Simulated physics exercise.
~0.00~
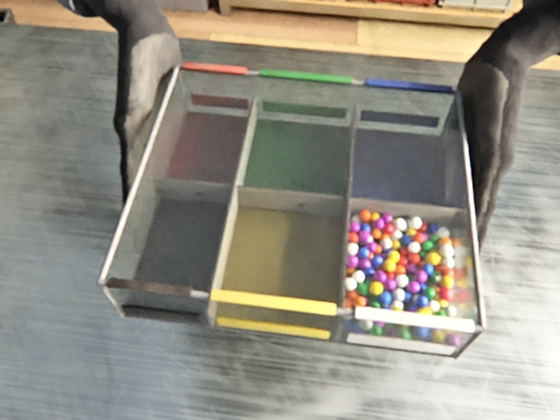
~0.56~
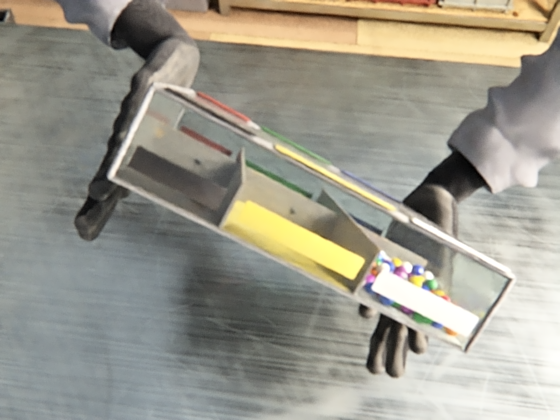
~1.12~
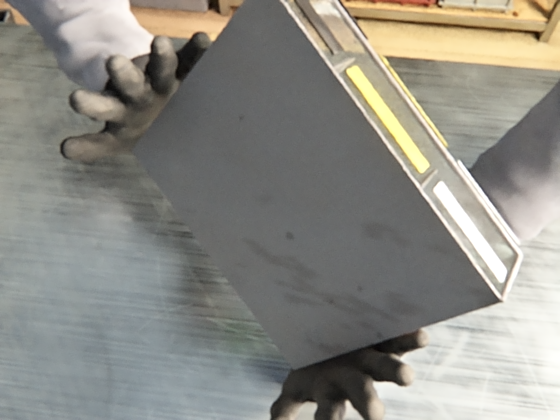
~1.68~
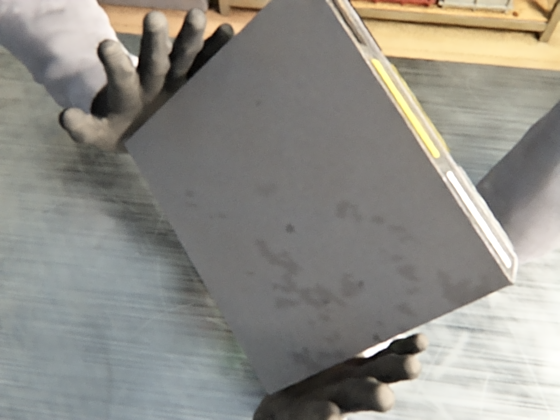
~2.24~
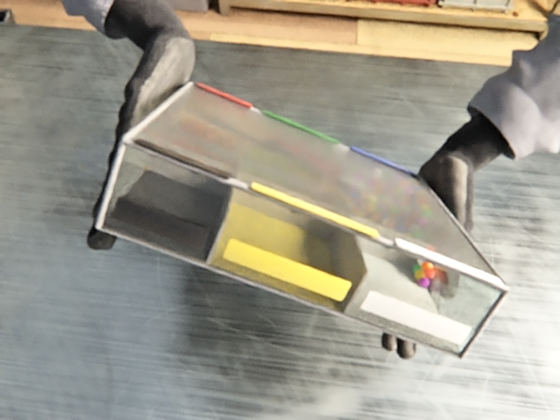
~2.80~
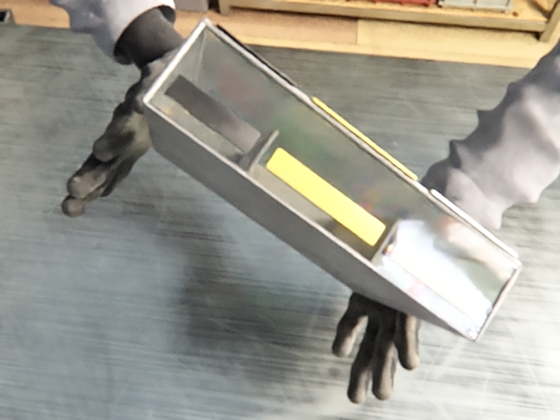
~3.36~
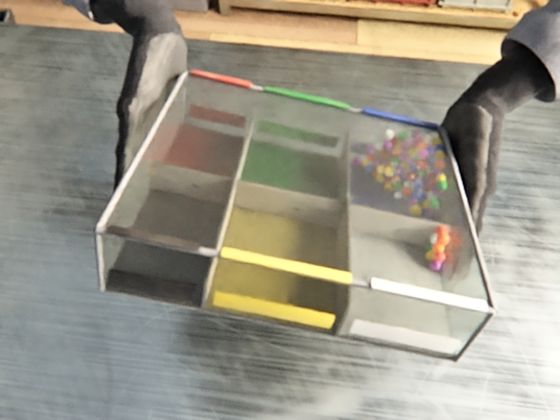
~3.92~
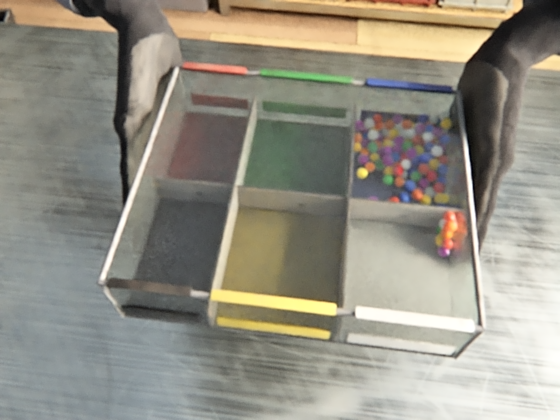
Two gloved hands tipped a clear-lidded, divided box of colorful beads up until its grey underside showed, then partway back, up again and level, leaving most beads in the blue section and a few in the white one.
